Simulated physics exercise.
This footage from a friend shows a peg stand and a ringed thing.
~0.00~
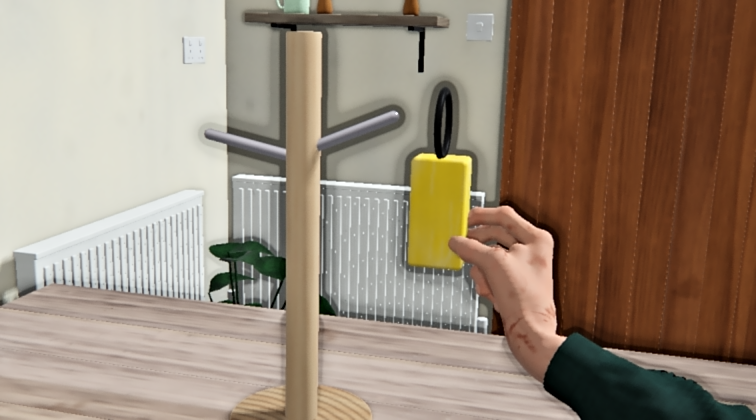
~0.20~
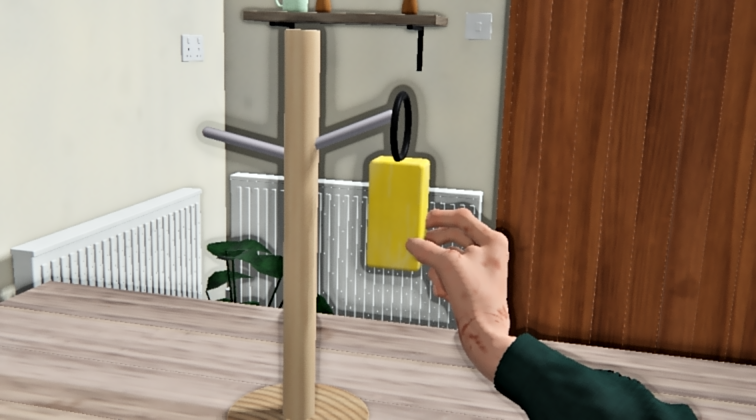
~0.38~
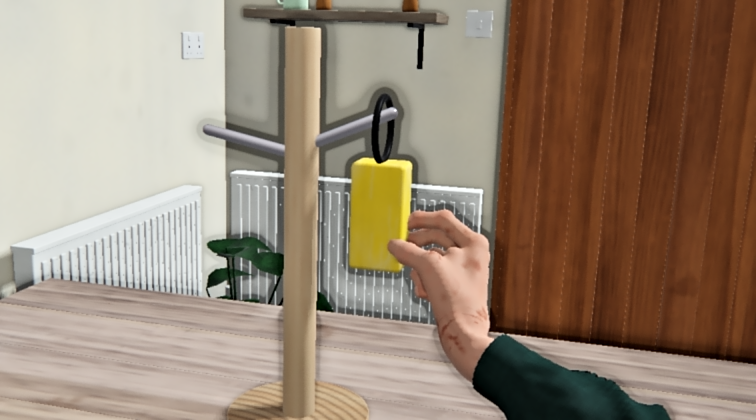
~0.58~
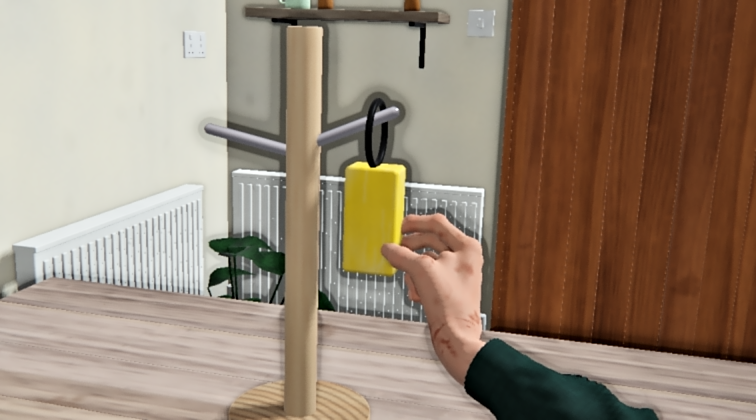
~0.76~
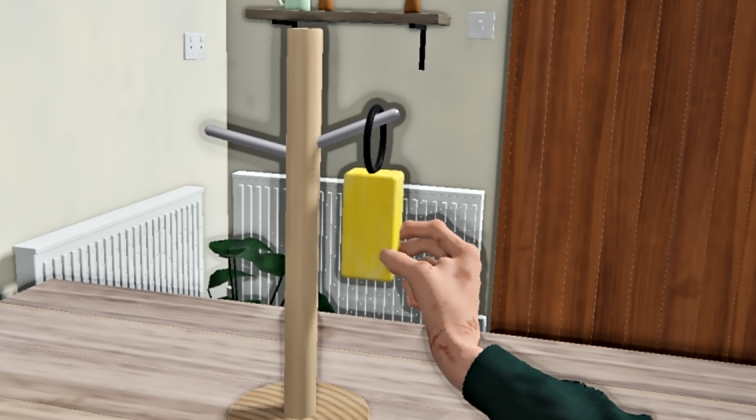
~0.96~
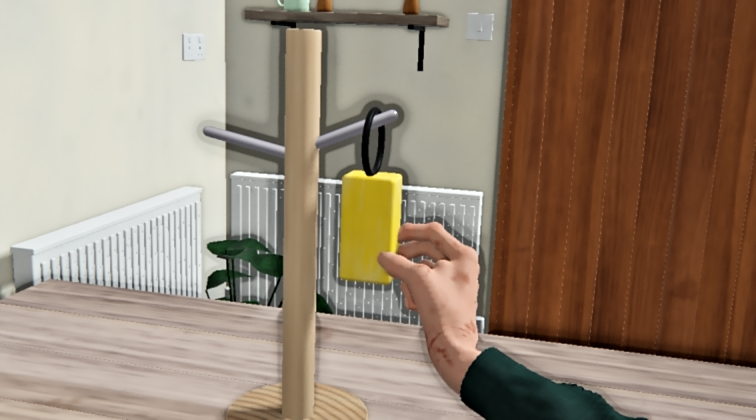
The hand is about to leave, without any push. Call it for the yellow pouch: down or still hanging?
Still hanging.
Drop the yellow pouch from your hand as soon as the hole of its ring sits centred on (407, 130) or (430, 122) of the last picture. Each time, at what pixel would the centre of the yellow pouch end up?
Resting pixels, in order: About (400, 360), about (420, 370).
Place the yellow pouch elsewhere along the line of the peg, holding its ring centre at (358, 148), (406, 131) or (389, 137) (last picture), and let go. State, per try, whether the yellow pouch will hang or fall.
Well, one by one it holds fast, comes free, and holds fast.
After 1.10 s, yellow pouch turned 16° from its first pose near (358, 206).
After 1.16 s, yellow pouch turned 15° from its first pose near (347, 209).
In the end (2.0 s), the yellow pouch stays on its peg, near (346, 209).
